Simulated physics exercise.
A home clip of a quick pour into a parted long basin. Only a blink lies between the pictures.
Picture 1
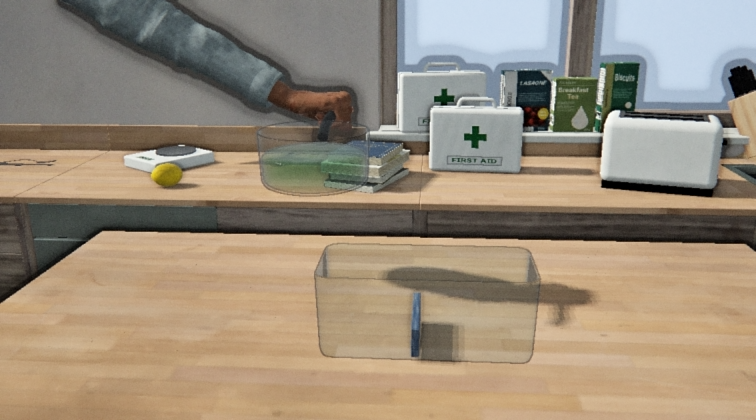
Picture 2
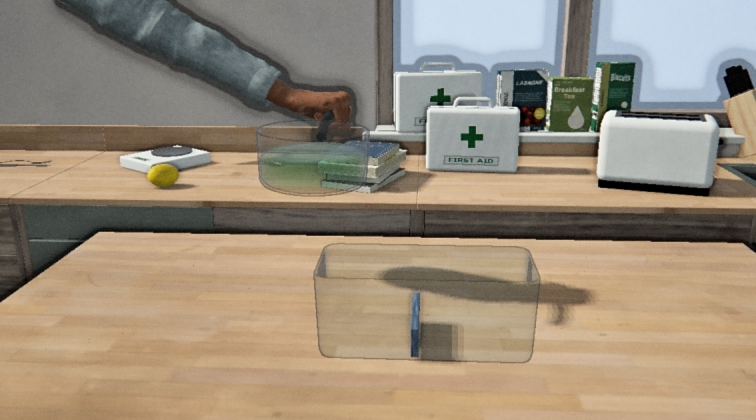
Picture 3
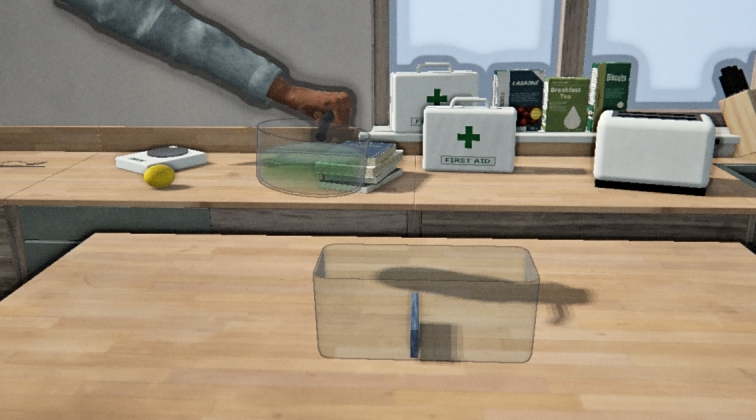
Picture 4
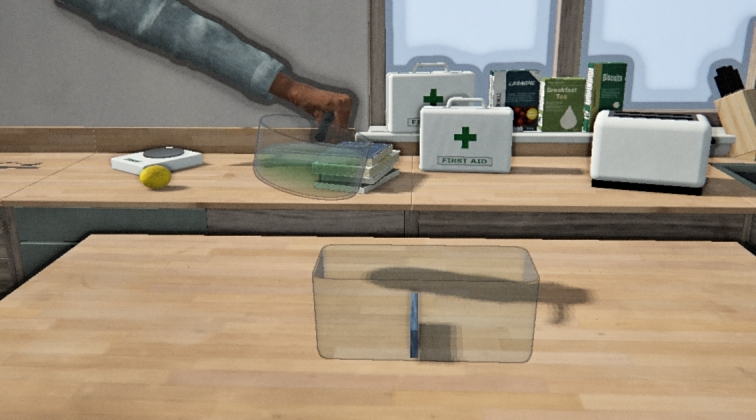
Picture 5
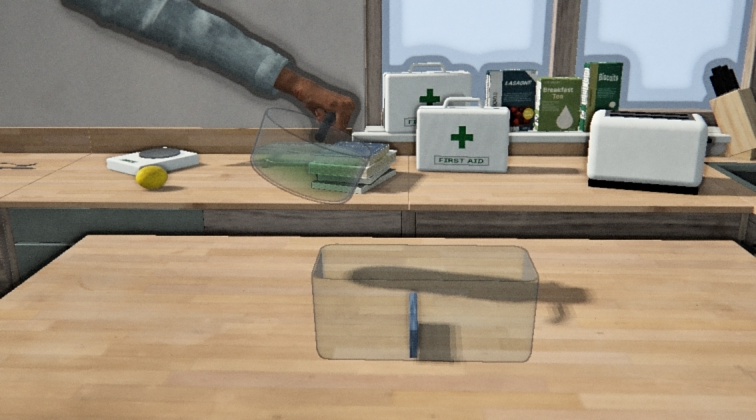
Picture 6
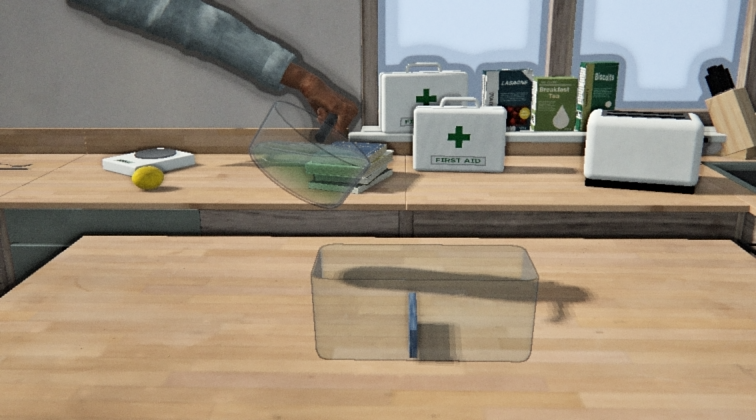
An arm in a blue-grey sleeve reaches in from the upper left of a kitchen, gripping a clear vessel of green liquid above a wooden counter, seen from across a table. A clear basin with a blue divider stands in front; a yellow lemon, white first-aid boxes and a toaster sit behind. The hand tilts the vessel rightward, slowly then more steeply, as the view shifts slightly.
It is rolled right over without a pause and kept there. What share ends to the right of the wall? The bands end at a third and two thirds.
The share right of the wall is under a third.
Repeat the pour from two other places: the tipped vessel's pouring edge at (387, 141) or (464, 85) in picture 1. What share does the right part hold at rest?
The first gives 50 %, the second 80 %.
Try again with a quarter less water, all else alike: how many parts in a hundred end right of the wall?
Close to 10 per cent.
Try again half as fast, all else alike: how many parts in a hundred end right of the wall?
Some 40 per cent.
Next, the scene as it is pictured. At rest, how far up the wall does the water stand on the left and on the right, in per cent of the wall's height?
The left part 70 per cent, the right part 20.
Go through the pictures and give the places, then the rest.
Tilt 0°; pouring edge (369, 132); surface from (263, 152) to (367, 154); the long basin's rim runs from (321, 260) to (535, 265); the wall's top is at (416, 311), in the first frame.
Tilt 2°; pouring edge (369, 133); surface from (262, 152) to (366, 154), in the second frame.
Tilt 6°; pouring edge (369, 138); surface from (261, 151) to (366, 154), in the third frame.
Tilt 14°; pouring edge (371, 145); surface from (259, 150) to (366, 156), in the fourth frame.
Tilt 23°; pouring edge (371, 155); surface from (256, 149) to (367, 157), in the fifth frame.
Tilt 34°; pouring edge (369, 166); surface from (253, 145) to (370, 159), in the sixth frame.
A moment on, the tilt is 90° and 34 per cent is still to pour, 15 is left of the wall and 5 right of it.
Next, the tilt is 99° and 11 per cent is still to pour, 57 is left of the wall and 24 right of it.
Then the tilt is 99° and 2 per cent is still to pour, 67 is left of the wall and 25 right of it.
Later the tilt is 99° and 0 per cent is still to pour, 71 is left of the wall and 26 right of it.
Finally, 72 per cent lies left of the wall, 26 right of it and 2 outside.
